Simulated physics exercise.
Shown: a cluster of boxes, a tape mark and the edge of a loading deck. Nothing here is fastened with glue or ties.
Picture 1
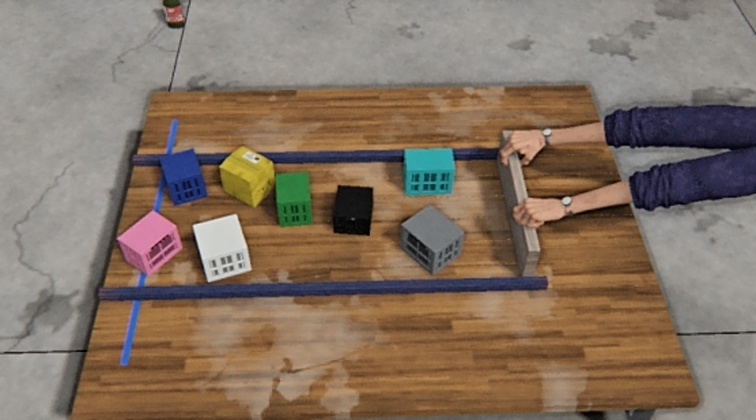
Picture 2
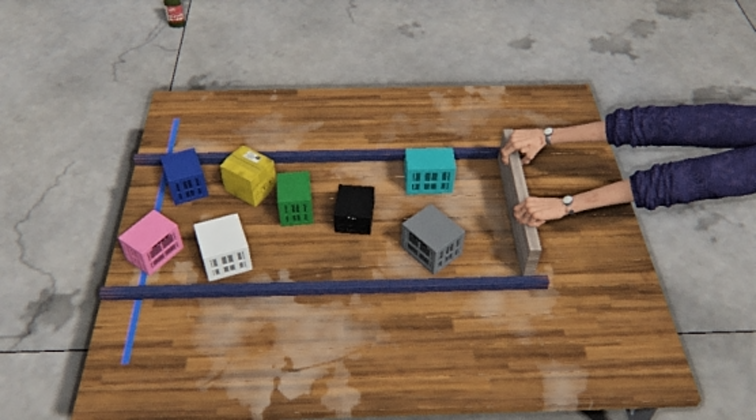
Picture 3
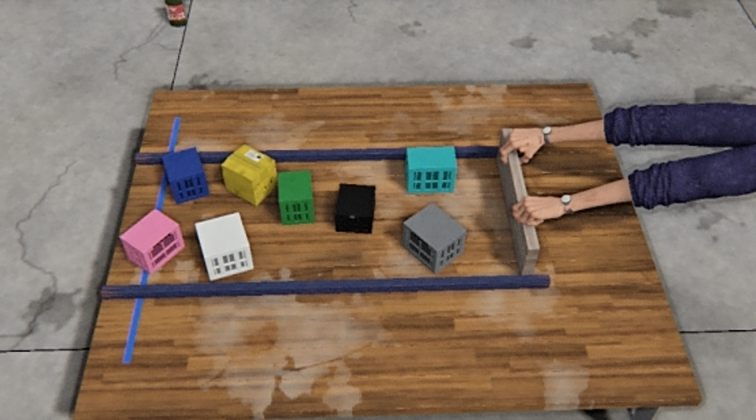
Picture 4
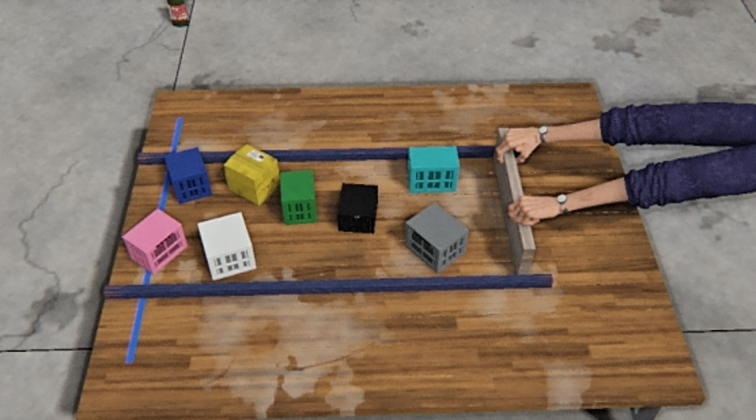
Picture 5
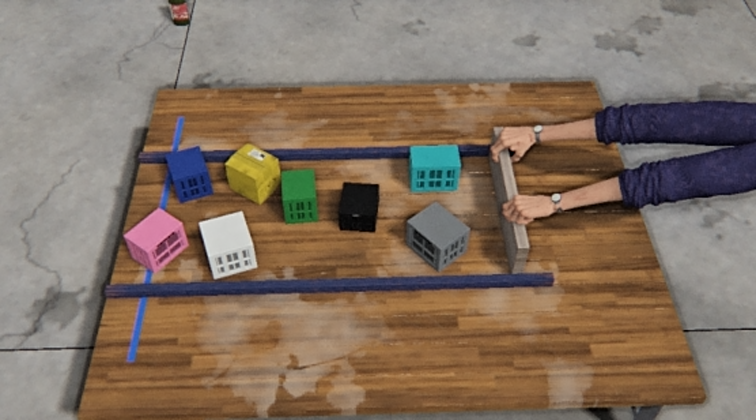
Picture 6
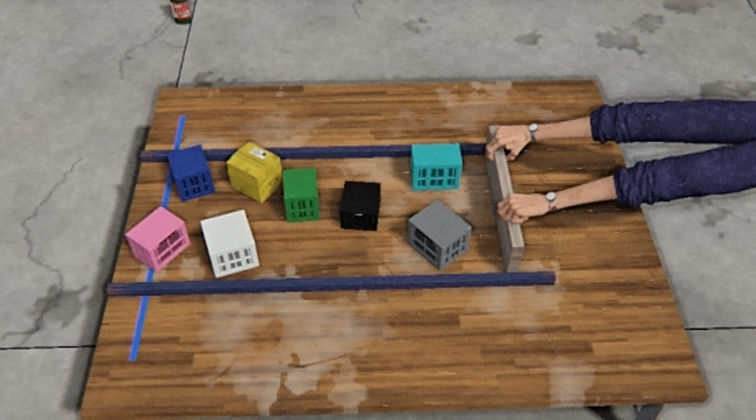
The clip shows eight colourful crates on a wooden surface between two dark rails, with blue tape at the left. Two hands move a plank slightly left toward the turquoise and grey crates, while the crates stay almost still.
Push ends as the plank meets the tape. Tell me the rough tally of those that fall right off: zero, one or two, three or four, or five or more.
My prediction is five or more fallers.
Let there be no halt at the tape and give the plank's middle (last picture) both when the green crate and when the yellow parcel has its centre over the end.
Estimated middle: (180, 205), and (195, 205) for the other.
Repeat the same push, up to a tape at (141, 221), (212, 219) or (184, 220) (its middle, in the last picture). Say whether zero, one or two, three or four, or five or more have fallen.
Taking the places in the order asked: More than four, then just one or two, then three or four.
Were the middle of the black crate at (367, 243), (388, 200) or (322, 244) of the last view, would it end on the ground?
Spot by spot: It ends up off; it never drops; it ends up off.
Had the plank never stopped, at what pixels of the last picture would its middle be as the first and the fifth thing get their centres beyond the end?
At (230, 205) for the first, at (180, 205) for the fifth.
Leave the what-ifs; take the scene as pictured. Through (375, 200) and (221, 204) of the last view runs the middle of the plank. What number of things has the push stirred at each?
It comes to 3 for the first spot, 8 for the other.
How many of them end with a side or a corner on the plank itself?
That number would be 3.
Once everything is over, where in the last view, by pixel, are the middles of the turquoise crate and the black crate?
Taking them in turn, first comes (142, 173), then (143, 203).
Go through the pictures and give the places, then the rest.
Pink crate (151, 243); blue crate (184, 177); white crate (222, 248); plank (516, 202); tape (154, 225), in the first frame.
Blue crate (185, 176); black crate (355, 209), in the second frame.
White crate (225, 246); green crate (296, 198), in the third frame.
Pink crate (156, 242); grey crate (436, 238), in the fourth frame.
Blue crate (190, 174); turquoise crate (434, 169), in the fifth frame.
Pink crate (159, 239); blue crate (191, 173); white crate (230, 244); plank (502, 197); tape (161, 221), in the sixth frame.
A little later, none off yet; pink crate at rest near (159, 239); blue crate at rest near (191, 173); white crate at rest near (230, 244).
Next, none off yet; pink crate shifted about its own width near (120, 241); blue crate shifted well along near (130, 175); white crate shifted about its own width near (158, 245).
When it is over, the number that fall off is five or more; down, green crate, yellow parcel, white crate, blue crate and pink crate.
